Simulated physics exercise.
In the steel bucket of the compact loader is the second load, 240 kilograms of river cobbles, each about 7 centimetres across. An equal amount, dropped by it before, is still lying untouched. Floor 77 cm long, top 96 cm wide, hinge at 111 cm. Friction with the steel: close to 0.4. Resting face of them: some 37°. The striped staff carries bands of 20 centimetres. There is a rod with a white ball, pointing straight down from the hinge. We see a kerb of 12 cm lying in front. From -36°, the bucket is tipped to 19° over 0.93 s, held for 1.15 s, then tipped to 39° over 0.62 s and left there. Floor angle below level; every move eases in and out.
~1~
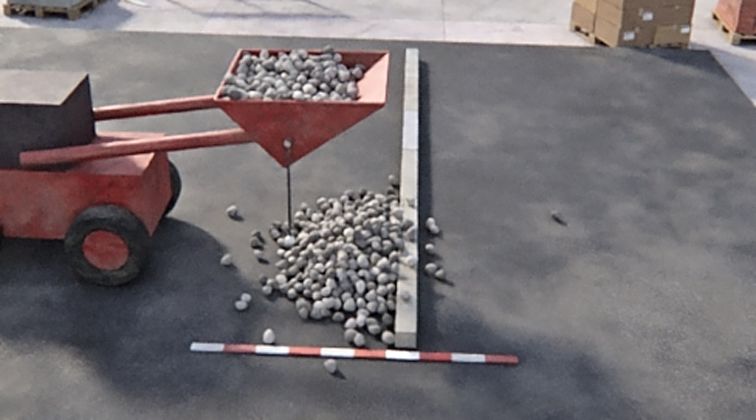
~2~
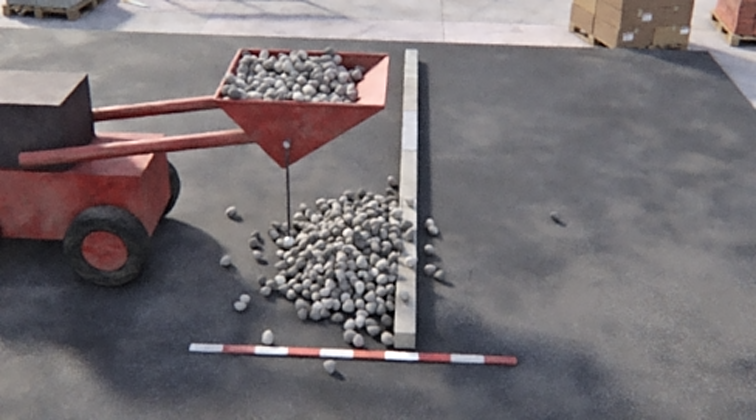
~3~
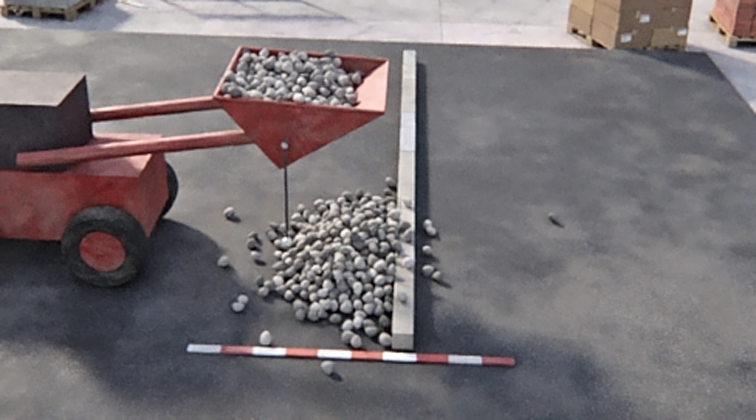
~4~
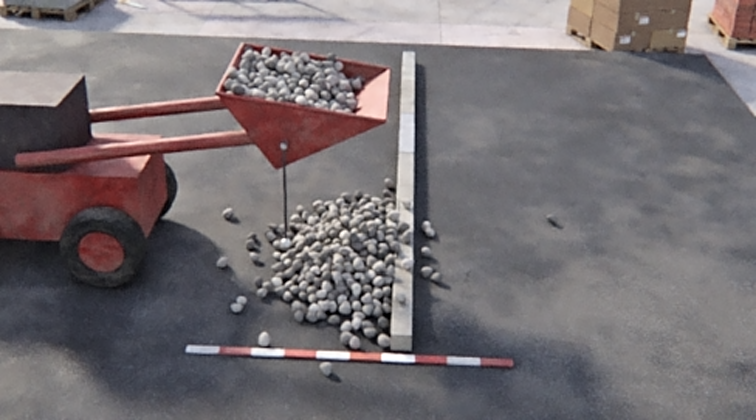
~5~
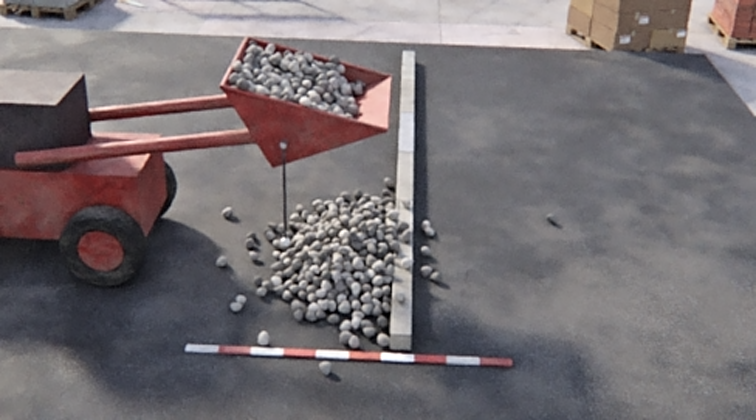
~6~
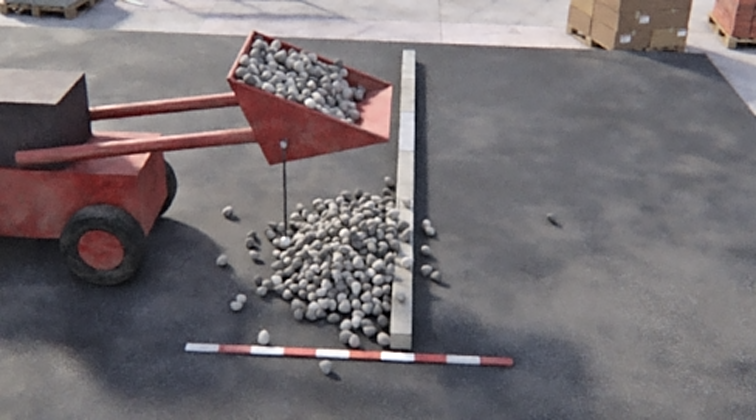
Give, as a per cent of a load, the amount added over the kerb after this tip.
Close to 75 parts in a hundred.
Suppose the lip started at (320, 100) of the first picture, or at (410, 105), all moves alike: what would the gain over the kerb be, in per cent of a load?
10 % and 90 %.
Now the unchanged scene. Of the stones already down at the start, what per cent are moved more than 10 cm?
Roughly 0 percent.
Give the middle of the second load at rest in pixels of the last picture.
Their middle rests near (435, 252).
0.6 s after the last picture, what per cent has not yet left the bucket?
Around 95 in a hundred.
Then, 0.3 s after the last picture the floor is at 11°; in per cent of one load, 100 in the bucket, 99 on this side of the kerb, 1 over the kerb; the foremost stones are at (440, 245).
Then, 0.6 s after the last picture the floor is at 19°; in per cent of one load, 97 in the bucket, 101 on this side of the kerb, 1 over the kerb; the foremost stones are at (440, 245).
Then, 2.8 s after the last picture the floor is at 39°; in per cent of one load, 0 in the bucket, 123 on this side of the kerb, 77 over the kerb; the foremost stones are at (610, 281).
Then, 5.2 s after the last picture the floor is at 39°; in per cent of one load, 0 in the bucket, 123 on this side of the kerb, 77 over the kerb; the foremost stones are at (610, 281). Net gain over the kerb, 75.
